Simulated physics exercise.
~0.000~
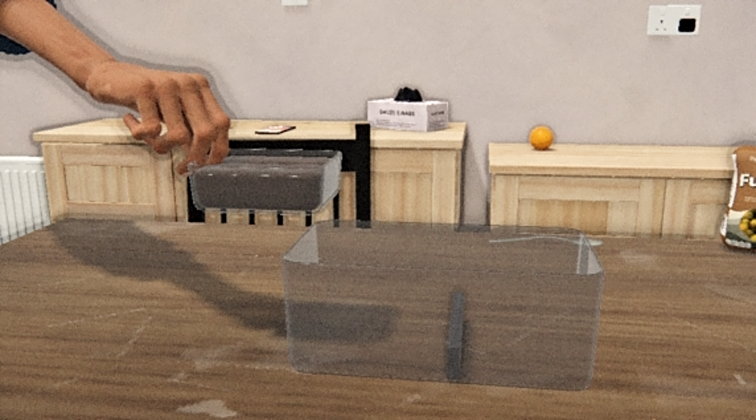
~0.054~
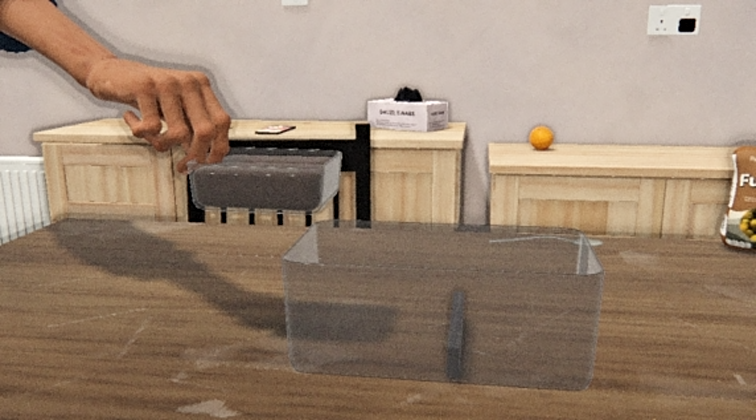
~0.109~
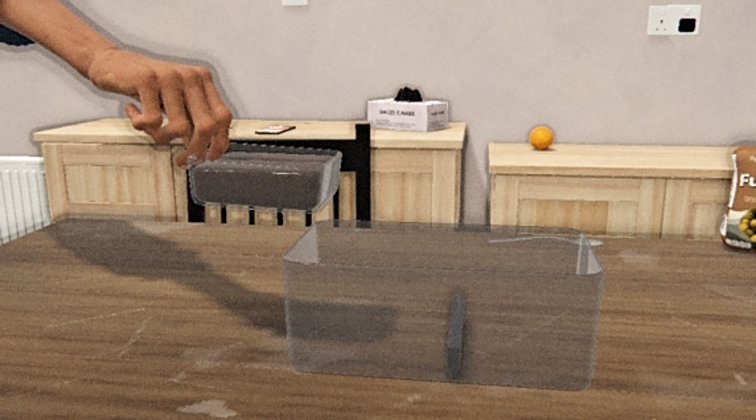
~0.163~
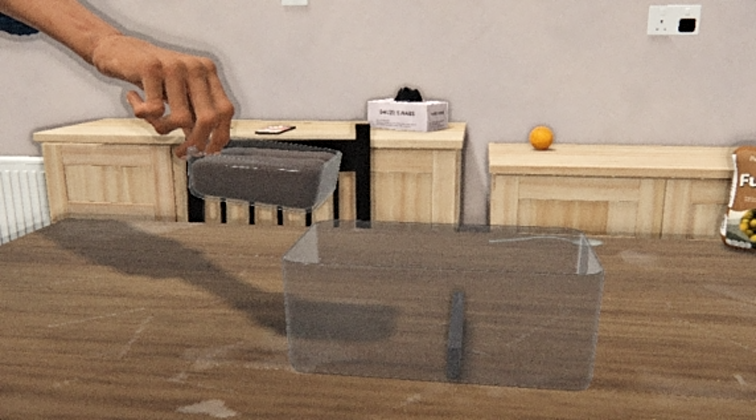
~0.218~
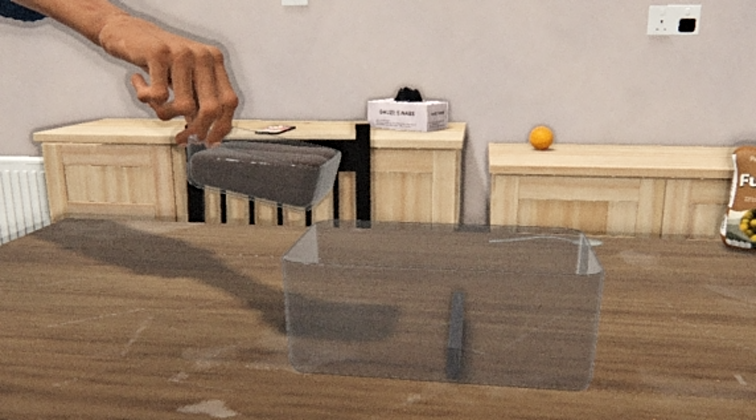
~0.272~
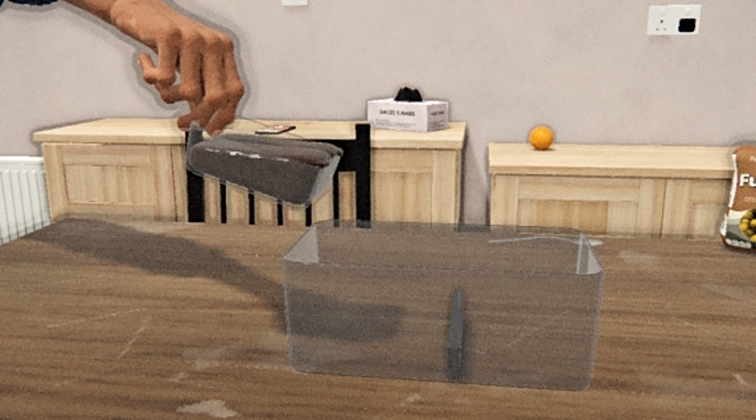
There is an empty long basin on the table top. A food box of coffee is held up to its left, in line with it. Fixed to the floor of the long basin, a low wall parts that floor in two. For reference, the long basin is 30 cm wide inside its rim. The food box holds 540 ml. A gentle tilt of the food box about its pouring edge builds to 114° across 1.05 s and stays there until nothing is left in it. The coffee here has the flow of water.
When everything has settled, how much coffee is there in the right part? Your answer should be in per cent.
18 out of 100.
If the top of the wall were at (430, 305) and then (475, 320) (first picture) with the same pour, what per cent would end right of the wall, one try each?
First 45, then 15 per cent.
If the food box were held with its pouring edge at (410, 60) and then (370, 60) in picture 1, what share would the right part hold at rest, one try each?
Near 80 in a hundred on the first go and near 70 in a hundred on the second.
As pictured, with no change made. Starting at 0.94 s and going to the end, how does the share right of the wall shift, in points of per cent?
Result: An increase, close to 10.
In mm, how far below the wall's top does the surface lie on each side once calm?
About 16 mm on the left, about 30 mm on the right.
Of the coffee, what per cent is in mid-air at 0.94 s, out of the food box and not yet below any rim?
About 4 per cent.
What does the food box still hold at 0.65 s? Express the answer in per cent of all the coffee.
I'd estimate some 14 % remains.
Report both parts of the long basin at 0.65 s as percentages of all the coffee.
I'd say some 40 in a hundred on the left and 0 on the right.
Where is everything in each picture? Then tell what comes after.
Tilt 0°; pouring edge (332, 161); surface from (212, 164) to (332, 166); the long basin's rim runs from (300, 240) to (592, 252); the wall's top is at (456, 318), in the first frame.
Tilt 1°; pouring edge (332, 162); surface from (211, 163) to (331, 166), in the second frame.
Tilt 3°; pouring edge (332, 162); surface from (211, 160) to (332, 163), in the third frame.
Tilt 7°; pouring edge (332, 162); surface from (210, 156) to (332, 161), in the fourth frame.
Tilt 12°; pouring edge (332, 162); surface from (209, 149) to (332, 157), in the fifth frame.
Tilt 18°; pouring edge (331, 162); surface from (209, 141) to (333, 156); 4 per cent is over the edge, in the sixth frame.
By 0.65 s the tilt is 79° and 14 per cent is still to pour, 41 is left of the wall and 0 right of it.
By 0.94 s the tilt is 111° and 1 per cent is still to pour, 87 is left of the wall and 7 right of it.
By 1.23 s the tilt is 114° and 0 per cent is still to pour, 87 is left of the wall and 12 right of it.
By 1.55 s the tilt is 114° and 0 per cent is still to pour, 81 is left of the wall and 18 right of it.
At rest 81 per cent lies left of the wall, 18 right of it and 1 outside.
